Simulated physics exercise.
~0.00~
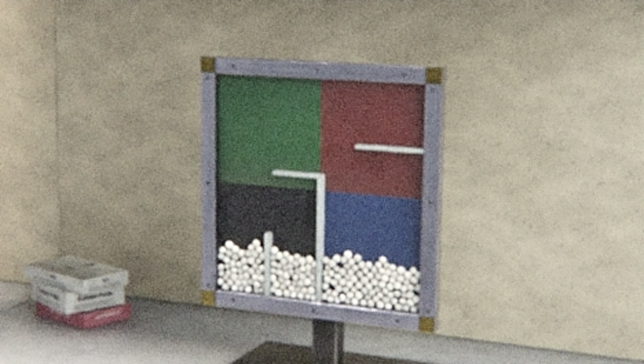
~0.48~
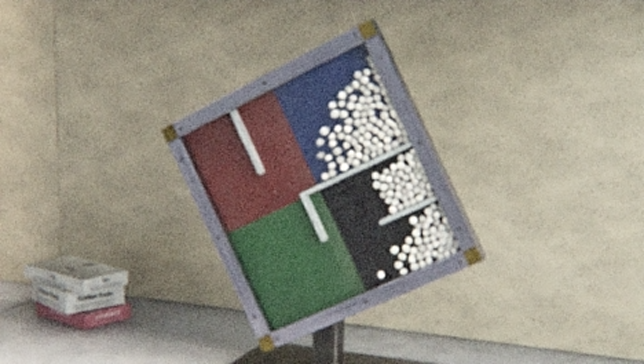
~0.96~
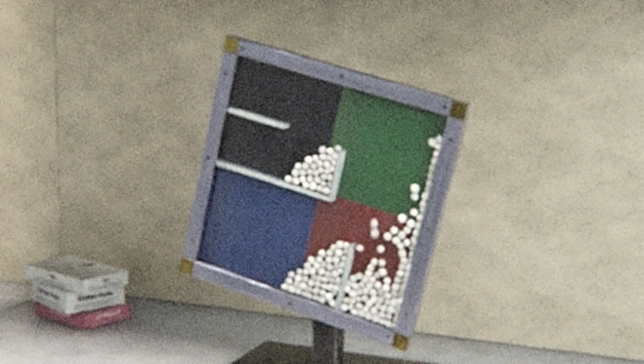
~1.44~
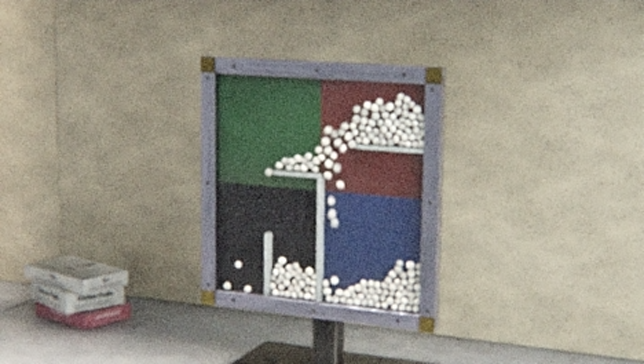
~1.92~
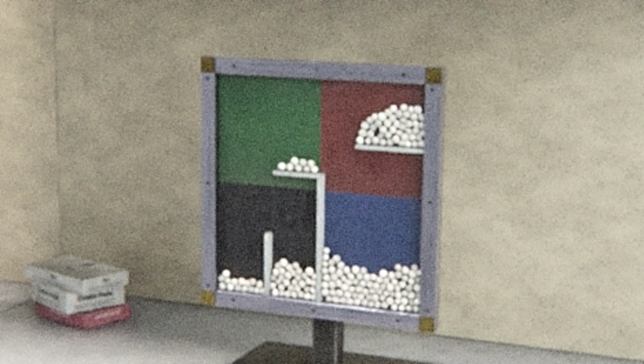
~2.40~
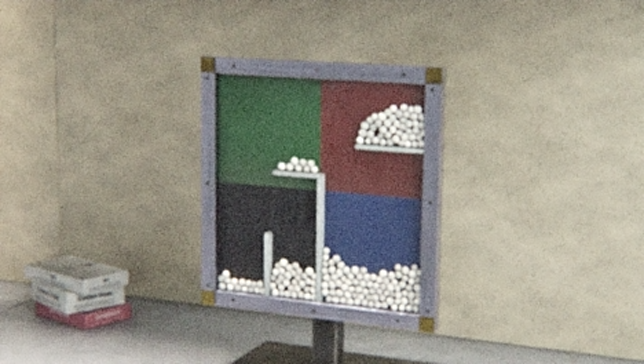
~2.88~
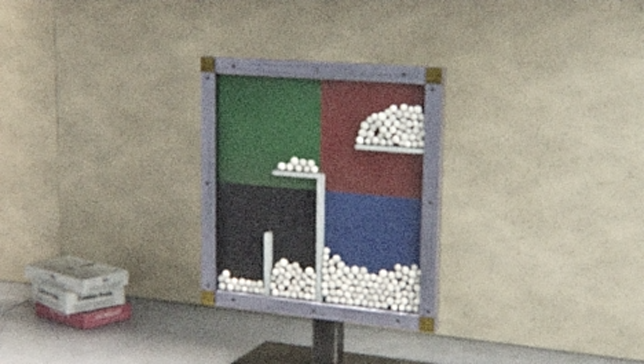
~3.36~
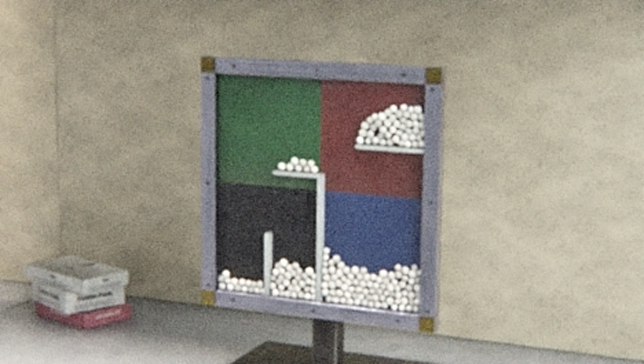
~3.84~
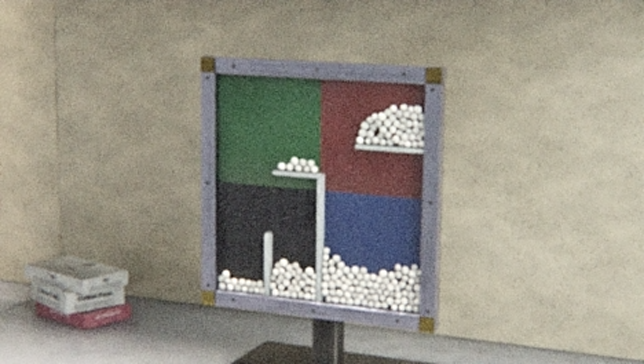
The clip opens on a square, shallow case standing on a post, its back painted green, red, black and blue, with small white balls heaped along the bottom. The case turns counterclockwise, and the balls slide into the blue and black quarters as these swing up on the right. As it continues, some catch against a divider in the black quarter while others tumble through the red. Upright again after a full turn, it stops while balls still spill from the red shelf. They settle with the largest share in blue, sizeable heaps in black and red, and a few on the green ledge.
